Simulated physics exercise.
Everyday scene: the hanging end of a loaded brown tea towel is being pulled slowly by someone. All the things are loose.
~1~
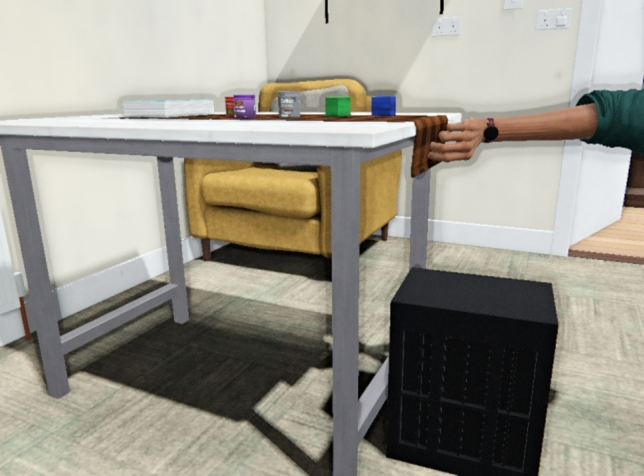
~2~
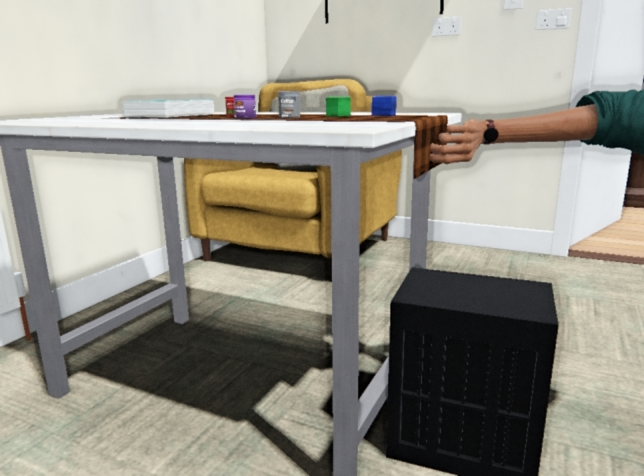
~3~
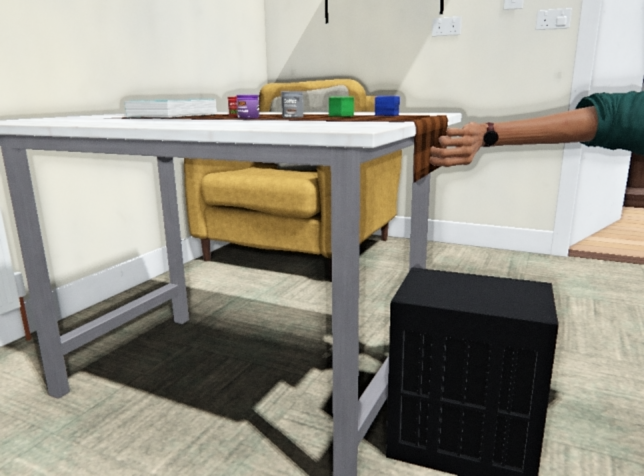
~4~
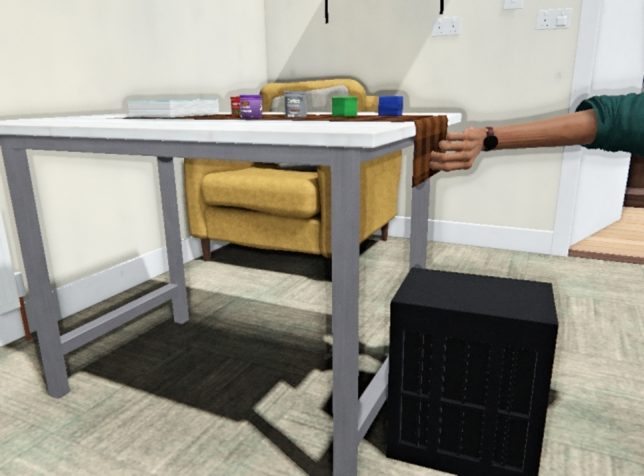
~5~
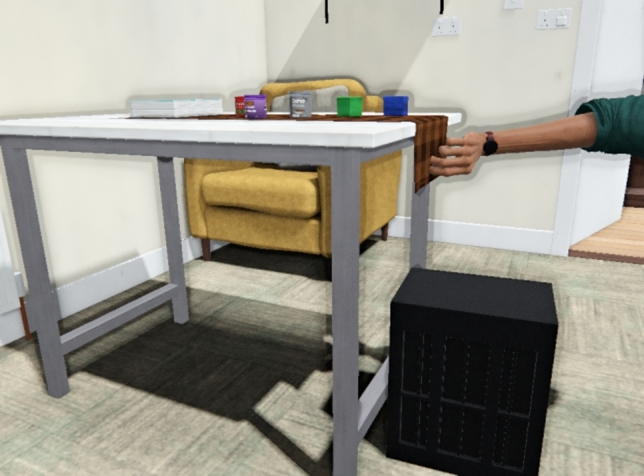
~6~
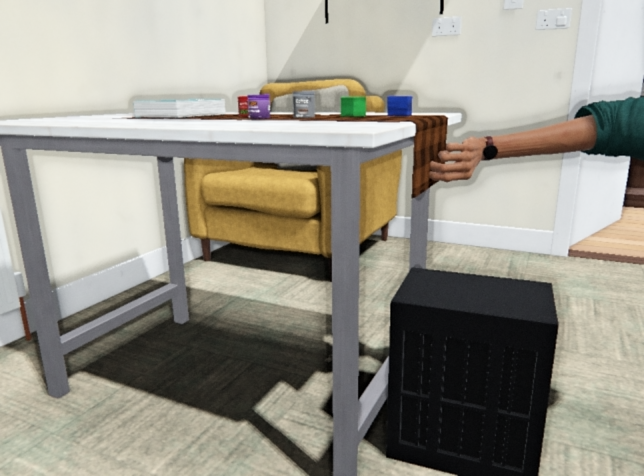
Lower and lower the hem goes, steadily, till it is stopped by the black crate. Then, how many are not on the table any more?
A pair of things drop off.
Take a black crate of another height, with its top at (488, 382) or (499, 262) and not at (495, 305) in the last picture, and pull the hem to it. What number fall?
You'd get 4 and then 1.
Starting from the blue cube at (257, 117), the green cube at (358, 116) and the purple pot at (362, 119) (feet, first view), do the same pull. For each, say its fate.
The blue cube stays put; the green cube ends up off; the purple pot ends up off.
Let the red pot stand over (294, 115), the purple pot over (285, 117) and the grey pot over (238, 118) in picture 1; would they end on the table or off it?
Red pot safe, purple pot safe, grey pot safe.
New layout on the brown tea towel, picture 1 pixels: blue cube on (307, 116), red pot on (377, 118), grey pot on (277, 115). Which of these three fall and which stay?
The blue cube? It stays where it is. The red pot tips off, and the grey pot stays where it is.
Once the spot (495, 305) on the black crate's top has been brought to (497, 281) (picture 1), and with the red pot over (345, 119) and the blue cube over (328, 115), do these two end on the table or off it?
The red pot is lost; the blue cube stays put.
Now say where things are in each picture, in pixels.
Hem (412, 178); blue cube (384, 96); green cube (338, 97); grey pot (289, 91); purple pot (244, 95); red pot (235, 96); top of the crate (495, 305), in the first frame.
Hem (414, 179); blue cube (384, 96), in the second frame.
Hem (413, 183); green cube (342, 97), in the third frame.
Hem (412, 187); grey pot (295, 91); top of the crate (495, 305), in the fourth frame.
Hem (415, 194); purple pot (255, 94), in the fifth frame.
Hem (412, 199); blue cube (400, 96); green cube (353, 97); grey pot (303, 91); purple pot (258, 94); red pot (248, 96), in the sixth frame.
A little later, hem near (430, 247); blue cube gone.
Next, hem on the crate; blue cube and green cube gone.
When it is over, hem on the crate; blue cube and green cube gone. The count of fallen things is two.
